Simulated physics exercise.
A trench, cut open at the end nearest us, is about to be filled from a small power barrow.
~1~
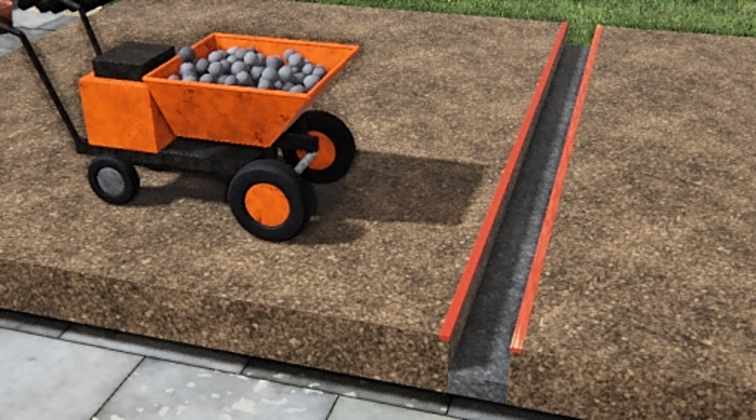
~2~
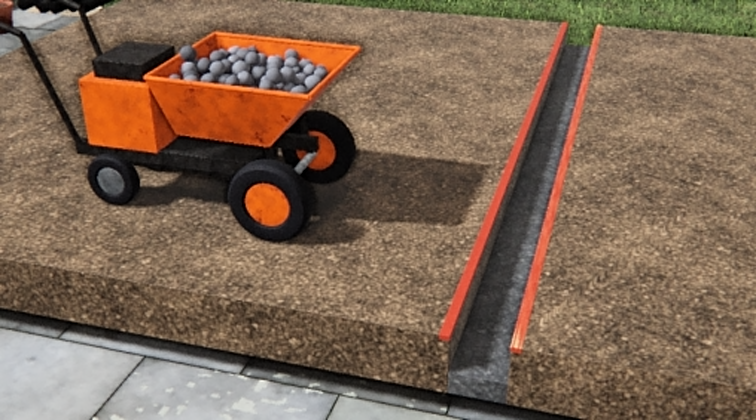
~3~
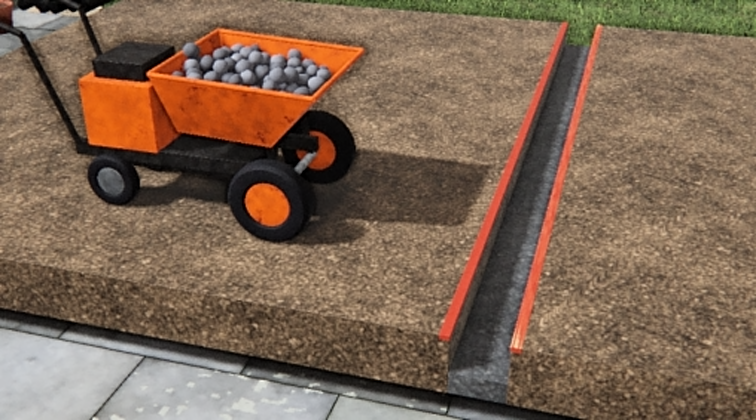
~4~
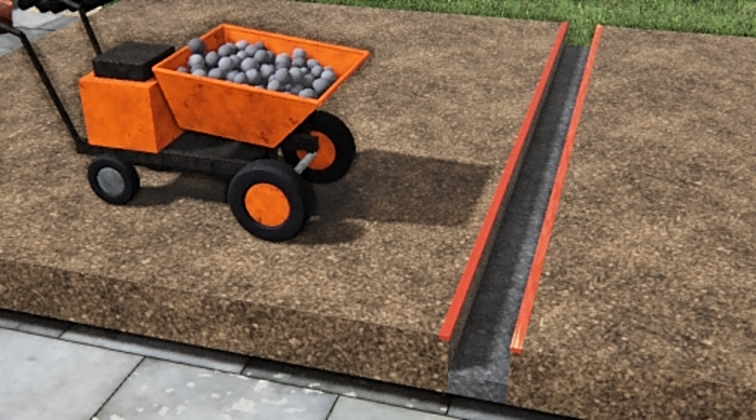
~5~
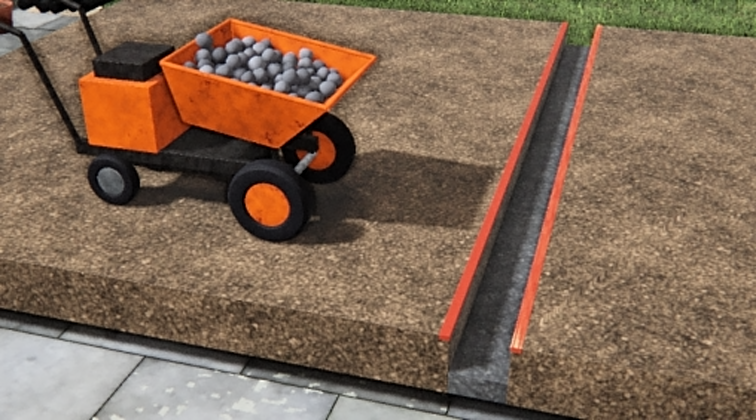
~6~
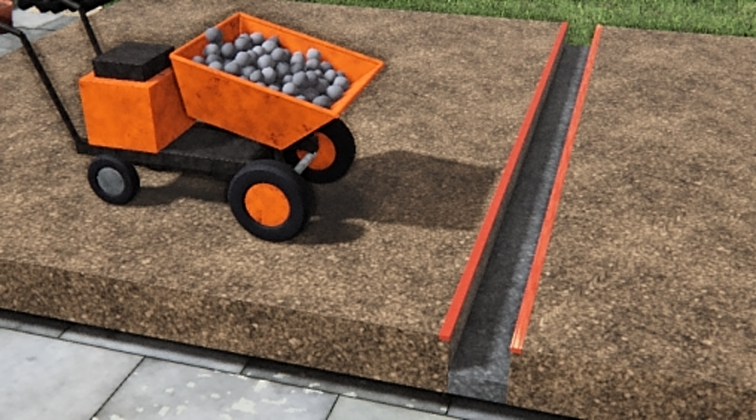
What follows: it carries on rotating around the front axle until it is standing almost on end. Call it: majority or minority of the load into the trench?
Minority.
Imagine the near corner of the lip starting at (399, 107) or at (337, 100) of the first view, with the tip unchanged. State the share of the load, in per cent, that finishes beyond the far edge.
In turn 20 and 0 in a hundred.
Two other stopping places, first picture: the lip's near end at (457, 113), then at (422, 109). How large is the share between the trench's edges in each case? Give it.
0 % then 50 %.
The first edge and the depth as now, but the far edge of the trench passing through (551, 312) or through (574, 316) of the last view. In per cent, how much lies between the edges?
Roughly 20 % and 20 %.
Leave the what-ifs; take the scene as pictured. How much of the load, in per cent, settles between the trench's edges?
Close to 25 in every hundred pieces.
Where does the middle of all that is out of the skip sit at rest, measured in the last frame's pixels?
Centre at rest: Close to (458, 223).
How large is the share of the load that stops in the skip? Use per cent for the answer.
25 per cent, roughly.
Soon, skip tipped steeply; all in the skip.
A while on, skip tipped steeply; most in the skip; a small part short of the trench; a stray few falling.
Towards the end, skip tipped right over; about a quarter in the skip; about half short of the trench; about a quarter in or heaped over the trench; a stray few beyond it; a stray few falling.
Finally, skip tipped right over; about a quarter in the skip; about half short of the trench; about a quarter in or heaped over the trench; a stray few beyond it.
